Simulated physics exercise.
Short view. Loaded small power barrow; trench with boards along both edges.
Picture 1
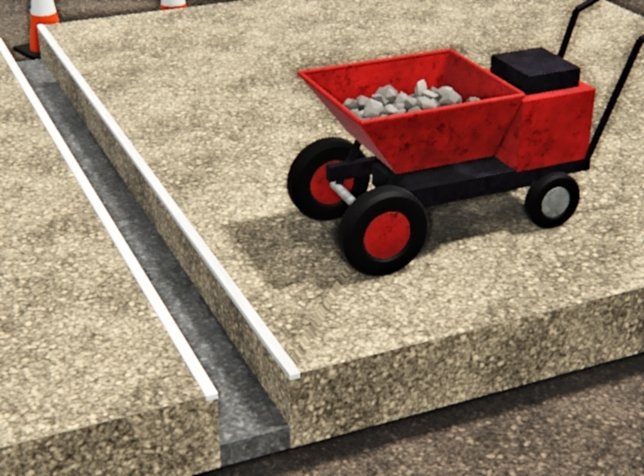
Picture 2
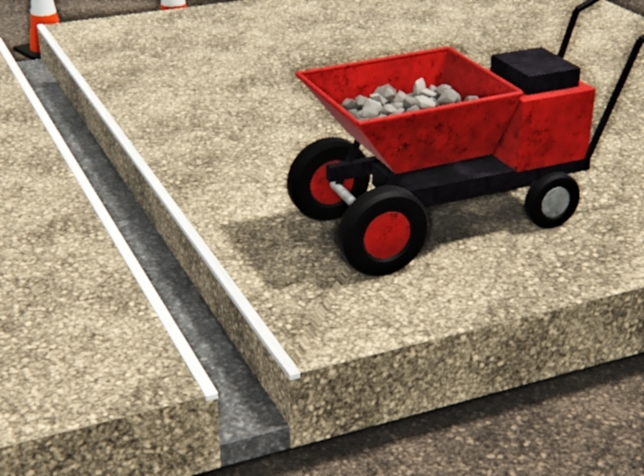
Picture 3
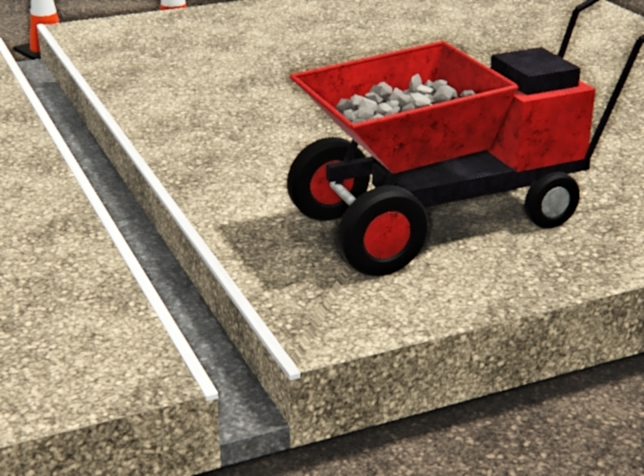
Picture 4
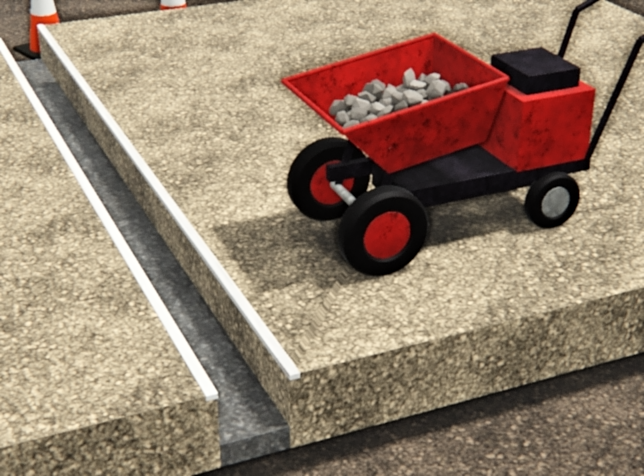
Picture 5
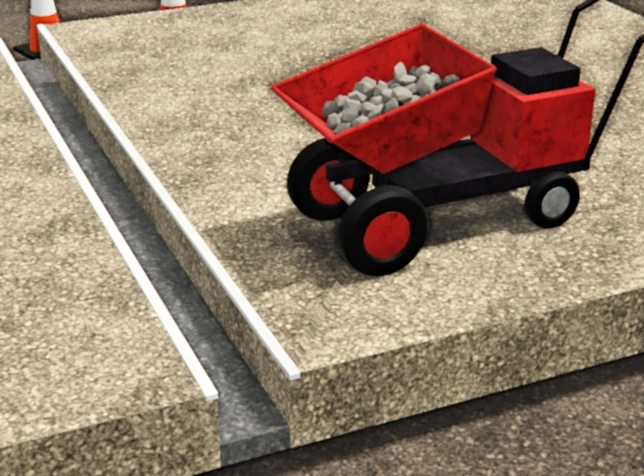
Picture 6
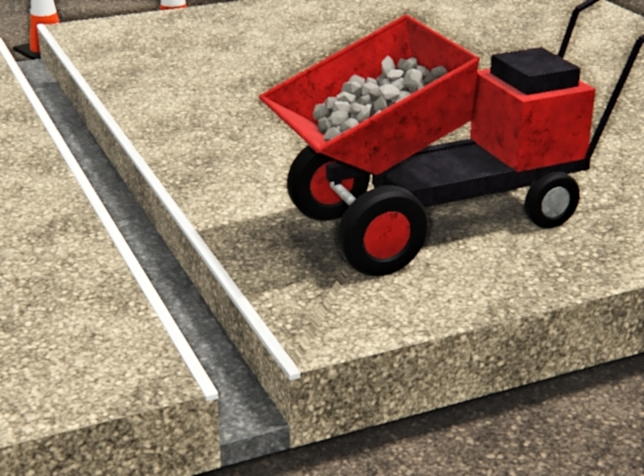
A red power barrow loaded with grey broken stones stands on a raised, speckled tan surface, seen from above and to one side by a still camera. To its left runs a narrow dark trench edged with white boards, with orange-and-white cones at the back. The wheels stay put while the skip tilts forward to the left, slightly at first, then clearly, its rear rising and the stones tilting with it.
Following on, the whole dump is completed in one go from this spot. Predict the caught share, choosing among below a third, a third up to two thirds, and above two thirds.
Share: Past two thirds.
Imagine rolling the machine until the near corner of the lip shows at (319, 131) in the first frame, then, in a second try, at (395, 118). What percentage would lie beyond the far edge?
20 and 0 in a hundred, in that order.
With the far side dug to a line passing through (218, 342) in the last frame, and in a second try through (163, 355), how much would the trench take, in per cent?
80 and 100 percent.
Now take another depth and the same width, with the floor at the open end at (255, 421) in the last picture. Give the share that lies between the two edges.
Close to 100 per cent, I reckon.
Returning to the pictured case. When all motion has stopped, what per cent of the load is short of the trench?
Share of load: Near 0 %.
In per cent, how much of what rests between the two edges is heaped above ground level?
Estimate: Near 0 per cent.
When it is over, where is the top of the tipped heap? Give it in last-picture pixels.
Roughly at (196, 292).
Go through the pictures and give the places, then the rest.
In the first frame, lip of the skip at (361, 123), level; top of the load at (414, 115), broken stones; first edge of the trench at (264, 331); far edge at (185, 350), the trench over half as wide as the skip, and about as deep as wide.
In the second frame, lip of the skip at (358, 124), tipped barely; top of the load at (413, 114).
In the third frame, lip of the skip at (352, 127), tipped barely; top of the load at (406, 102).
In the fourth frame, lip of the skip at (343, 132), tipped a little; top of the load at (414, 99).
In the fifth frame, lip of the skip at (331, 140), tipped a little; top of the load at (428, 92).
In the sixth frame, lip of the skip at (319, 150), tipped clearly; top of the load at (416, 85); first edge of the trench at (264, 331); far edge at (185, 350).
Soon after the last picture, skip tipped steeply; all in the skip.
A little later, skip tipped right over; most in the skip; a small part short of the trench; a small part in or heaped over the trench; a stray few falling.
Later still, skip tipped right over; a small part in the skip; a small part short of the trench; most in or heaped over the trench.
At rest, skip tipped right over; all in or heaped over the trench; none beyond it.
